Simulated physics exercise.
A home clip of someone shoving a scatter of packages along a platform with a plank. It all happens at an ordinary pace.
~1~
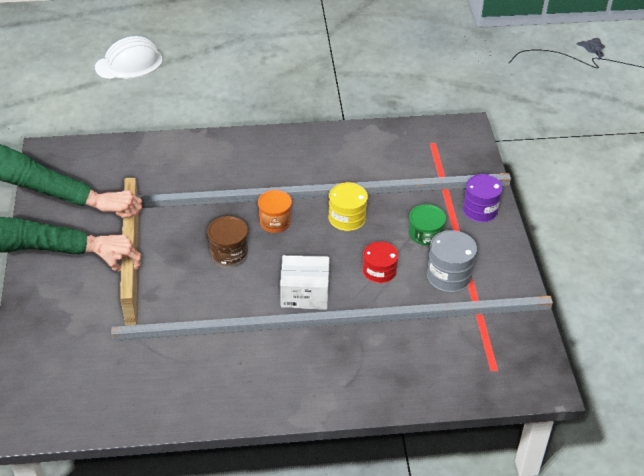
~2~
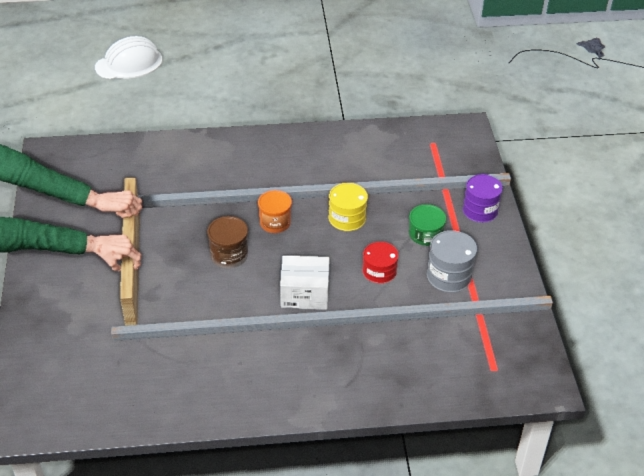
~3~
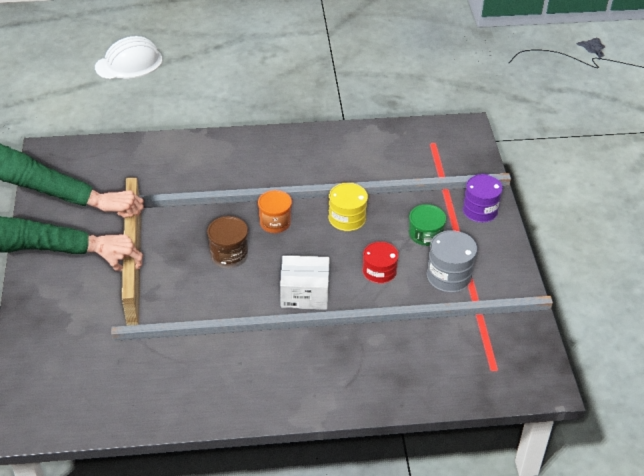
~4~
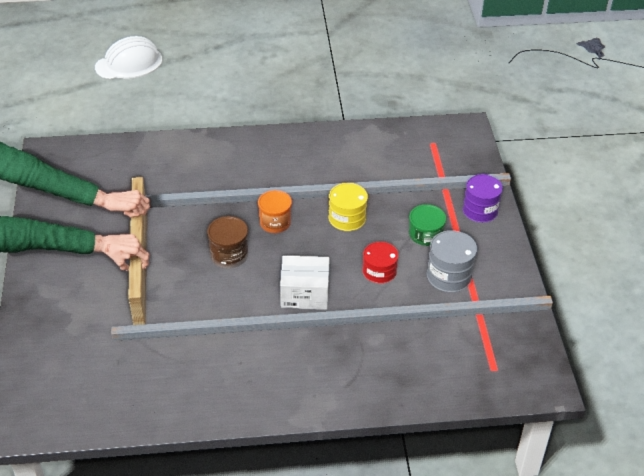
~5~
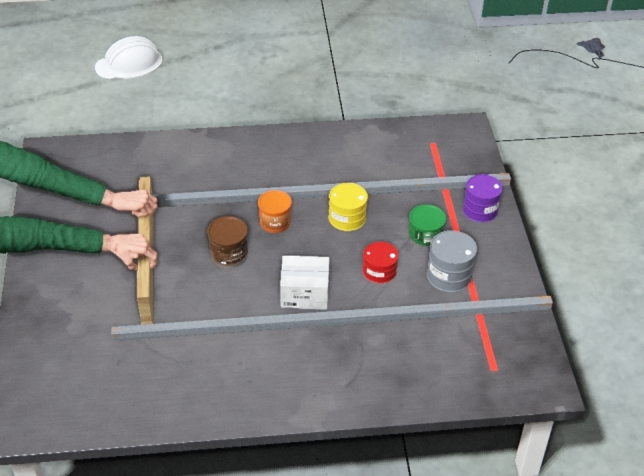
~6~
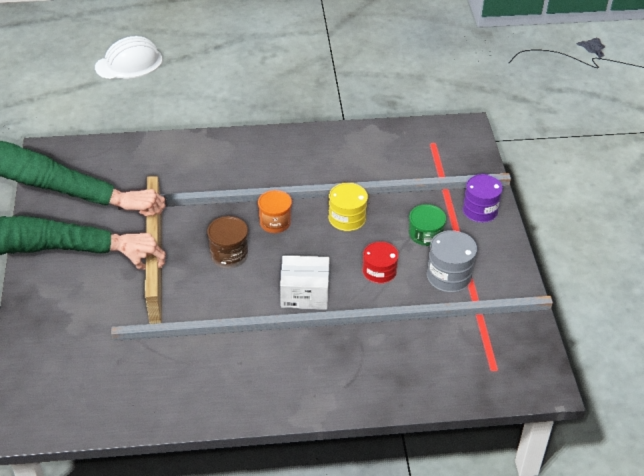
On a dark tabletop, two green-sleeved hands sliding a wooden plank slightly right between rails, toward colourful canisters and a white box.
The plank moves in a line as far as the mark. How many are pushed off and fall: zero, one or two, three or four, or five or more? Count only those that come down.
The number that fall off is one or two.
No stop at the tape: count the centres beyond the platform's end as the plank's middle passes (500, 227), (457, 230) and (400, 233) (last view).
Place by place, 5, 1 and 0.
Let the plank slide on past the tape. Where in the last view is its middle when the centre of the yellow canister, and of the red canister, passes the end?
Near (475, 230) and (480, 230).
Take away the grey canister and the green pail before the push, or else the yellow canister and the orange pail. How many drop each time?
1 in the first case, 0 in the second.
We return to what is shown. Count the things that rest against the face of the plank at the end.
The number is 3.
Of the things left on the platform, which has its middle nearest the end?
The grey canister ends nearest.
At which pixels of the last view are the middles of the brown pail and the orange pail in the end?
The brown pail stops around (479, 227); the orange pail around (467, 197).
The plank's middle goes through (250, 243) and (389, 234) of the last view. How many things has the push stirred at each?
1 and 7.
Soon after, none off yet; purple canister at rest near (482, 198); grey canister at rest near (451, 261); green pail at rest near (427, 225).
By the end, the number that fall off is one or two; fallen, purple canister.
